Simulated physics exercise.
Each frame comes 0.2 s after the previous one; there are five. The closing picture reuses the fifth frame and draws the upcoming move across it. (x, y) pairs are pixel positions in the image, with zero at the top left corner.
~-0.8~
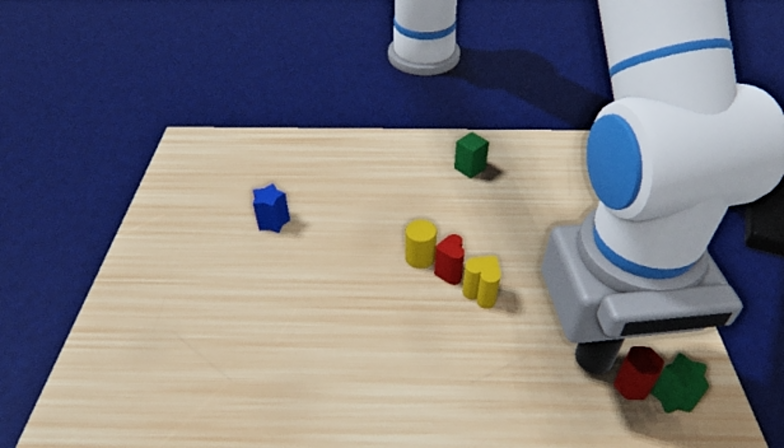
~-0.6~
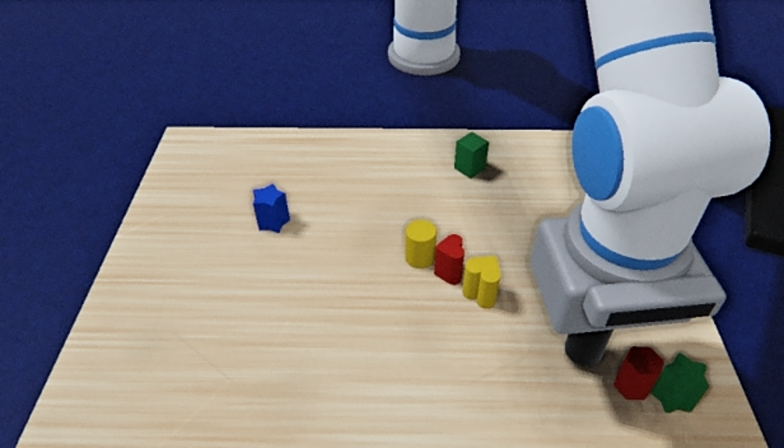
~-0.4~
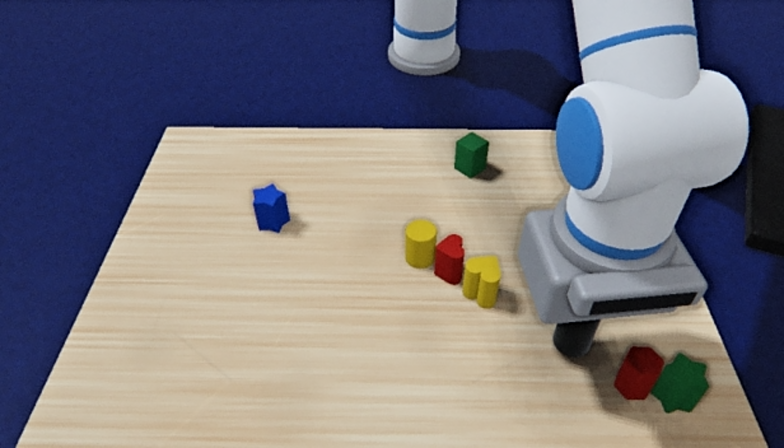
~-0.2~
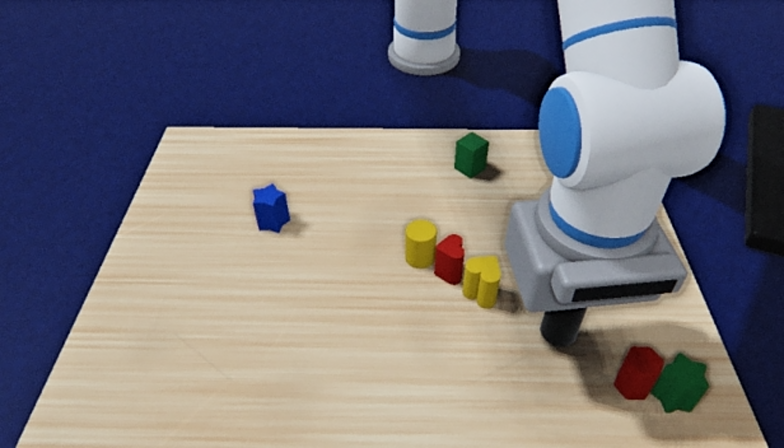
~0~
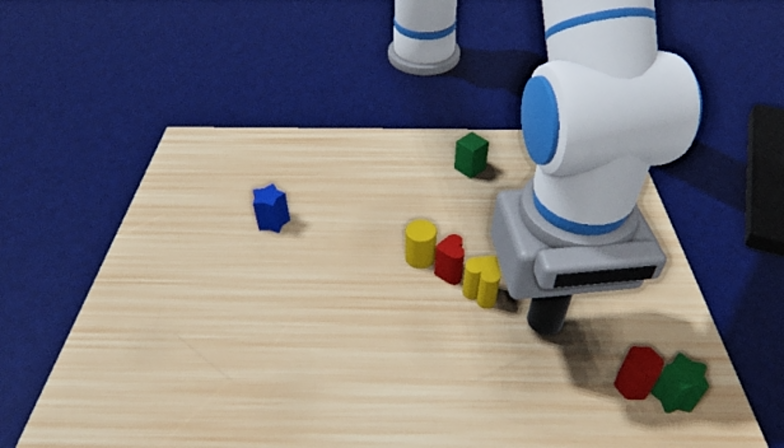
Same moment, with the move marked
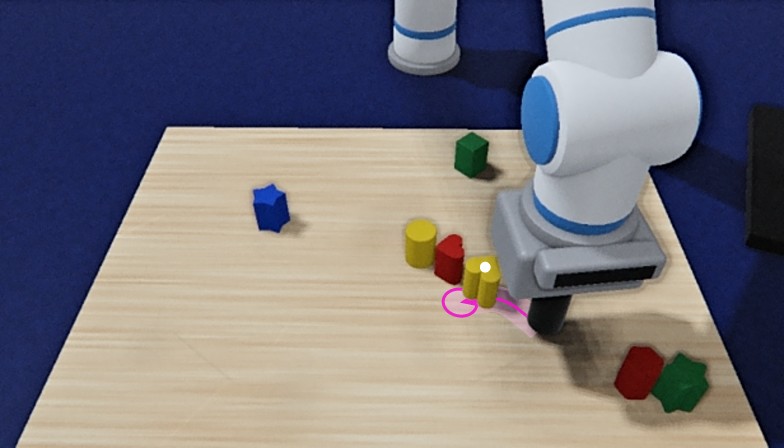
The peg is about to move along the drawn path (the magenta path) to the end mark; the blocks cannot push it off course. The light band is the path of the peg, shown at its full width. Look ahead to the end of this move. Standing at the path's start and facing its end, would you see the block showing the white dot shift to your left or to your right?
Moves left.
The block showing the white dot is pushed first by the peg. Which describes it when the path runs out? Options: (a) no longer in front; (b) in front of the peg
The correct letter is b.
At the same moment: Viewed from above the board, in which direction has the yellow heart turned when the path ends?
Clockwise, looking down.
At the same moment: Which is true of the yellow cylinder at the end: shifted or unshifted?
Once the path ends, it is somewhere new.
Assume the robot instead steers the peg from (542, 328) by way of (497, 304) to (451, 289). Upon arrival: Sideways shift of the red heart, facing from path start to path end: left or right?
It's pushed right.
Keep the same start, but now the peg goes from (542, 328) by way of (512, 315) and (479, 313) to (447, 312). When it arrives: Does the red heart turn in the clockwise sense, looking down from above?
No, it doesn't check out.
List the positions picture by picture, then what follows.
The first picture shows peg tip at (594, 358); block tops, yellow cylinder at (421, 230); red heart at (452, 246); yellow heart at (485, 267); red six-sided block at (646, 360).
The second picture shows peg at (583, 351); blocks unchanged.
The third picture shows peg at (571, 342); blocks unchanged.
The fourth picture shows peg at (558, 332); blocks unchanged.
The fifth picture shows peg at (545, 321); yellow cylinder at (421, 230); red heart at (452, 246); yellow heart at (485, 267); red six-sided block at (646, 360).
Path on the board, from (542, 328) over (518, 309) and (490, 298) to (460, 302); the dot is on the yellow heart.
What follows on the original path. Halfway along, peg at (505, 293); yellow heart at (477, 264).
At the end, peg at (461, 295); yellow cylinder at (416, 223); red heart at (439, 239), turned 60° clockwise; yellow heart at (435, 263), turned 40° clockwise; red six-sided block in place.
